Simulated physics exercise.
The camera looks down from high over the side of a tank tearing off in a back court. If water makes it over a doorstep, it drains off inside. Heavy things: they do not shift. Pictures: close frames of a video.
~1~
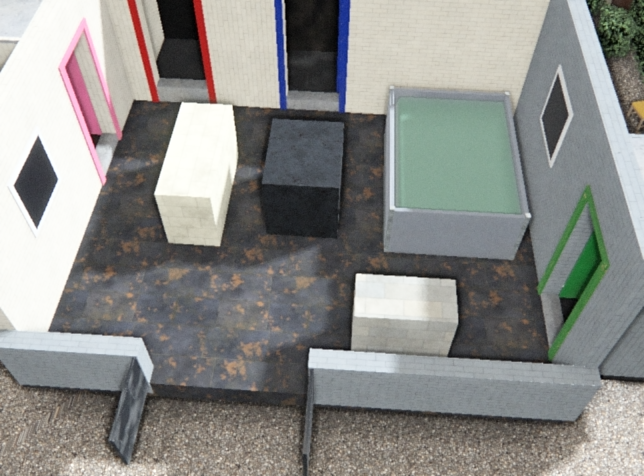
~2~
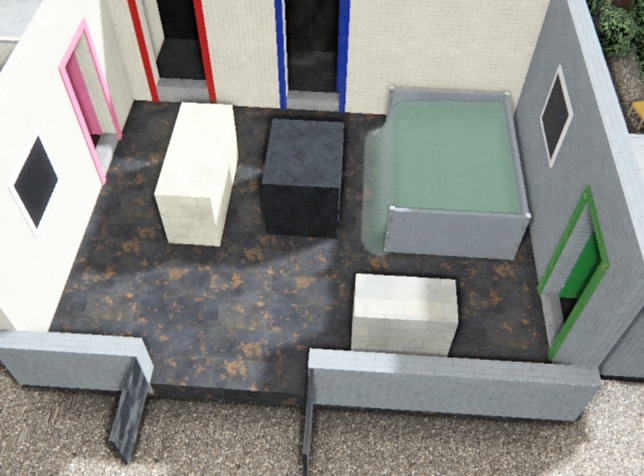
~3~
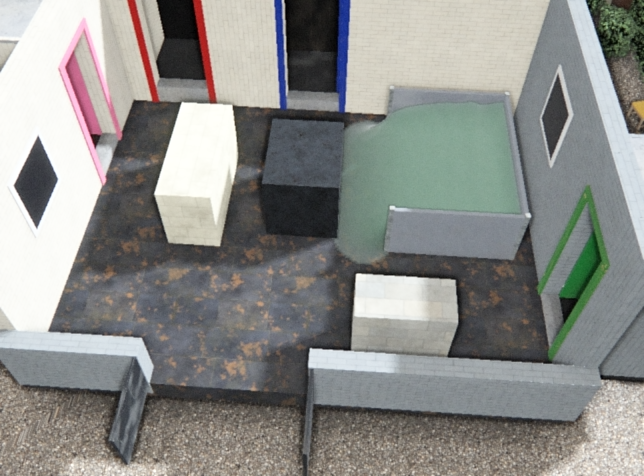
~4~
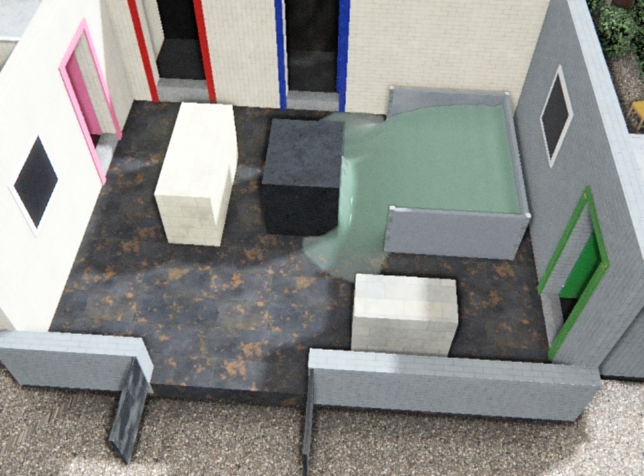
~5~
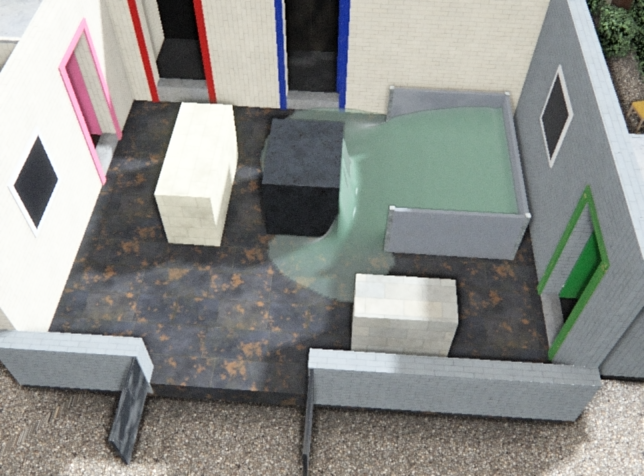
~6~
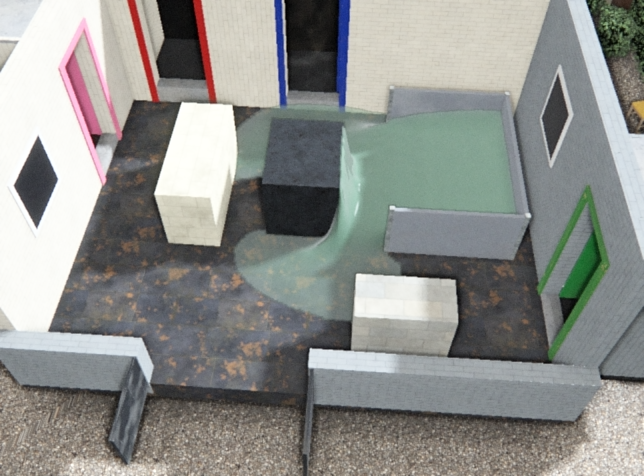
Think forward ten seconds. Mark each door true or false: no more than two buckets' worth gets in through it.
Blue door: False, red door: True, green door: False, pink door: False.
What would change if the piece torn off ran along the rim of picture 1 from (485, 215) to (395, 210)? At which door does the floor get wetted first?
That would be the green-painted one.
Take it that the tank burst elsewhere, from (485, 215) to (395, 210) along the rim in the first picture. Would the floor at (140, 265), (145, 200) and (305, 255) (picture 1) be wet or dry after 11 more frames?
In turn: Inundated, then untouched, then inundated.
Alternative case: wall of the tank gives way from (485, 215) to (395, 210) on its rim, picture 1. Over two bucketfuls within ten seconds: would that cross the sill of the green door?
Green door passes that mark.
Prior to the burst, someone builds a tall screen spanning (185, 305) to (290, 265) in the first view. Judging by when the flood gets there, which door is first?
I'd pick the door marked blue.
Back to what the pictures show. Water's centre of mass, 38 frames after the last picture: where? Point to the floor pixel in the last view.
I'd place it roughly at (301, 218).
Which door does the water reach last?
It's the green one.
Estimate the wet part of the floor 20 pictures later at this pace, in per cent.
That's roughly 90 per cent.
A moment on, water covers 55 % of the floor; the blue door under two buckets in, the red door wet at the sill, nothing in, the green door not reached, the pink door wet at the sill, nothing in.
Next, water covers 75 % of the floor; the blue door over two buckets in, the red door wet at the sill, nothing in, the green door wet at the sill, nothing in, the pink door under two buckets in.
Then, water covers 90 % of the floor; the blue door over two buckets in, the red door under two buckets in, the green door over two buckets in, the pink door over two buckets in.
Later, water covers 95 % of the floor; the blue door over two buckets in, the red door under two buckets in, the green door over two buckets in, the pink door over two buckets in.
In the end, water covers 95 % of the floor; the blue door over two buckets in, the red door under two buckets in, the green door far over two buckets in, the pink door over two buckets in.
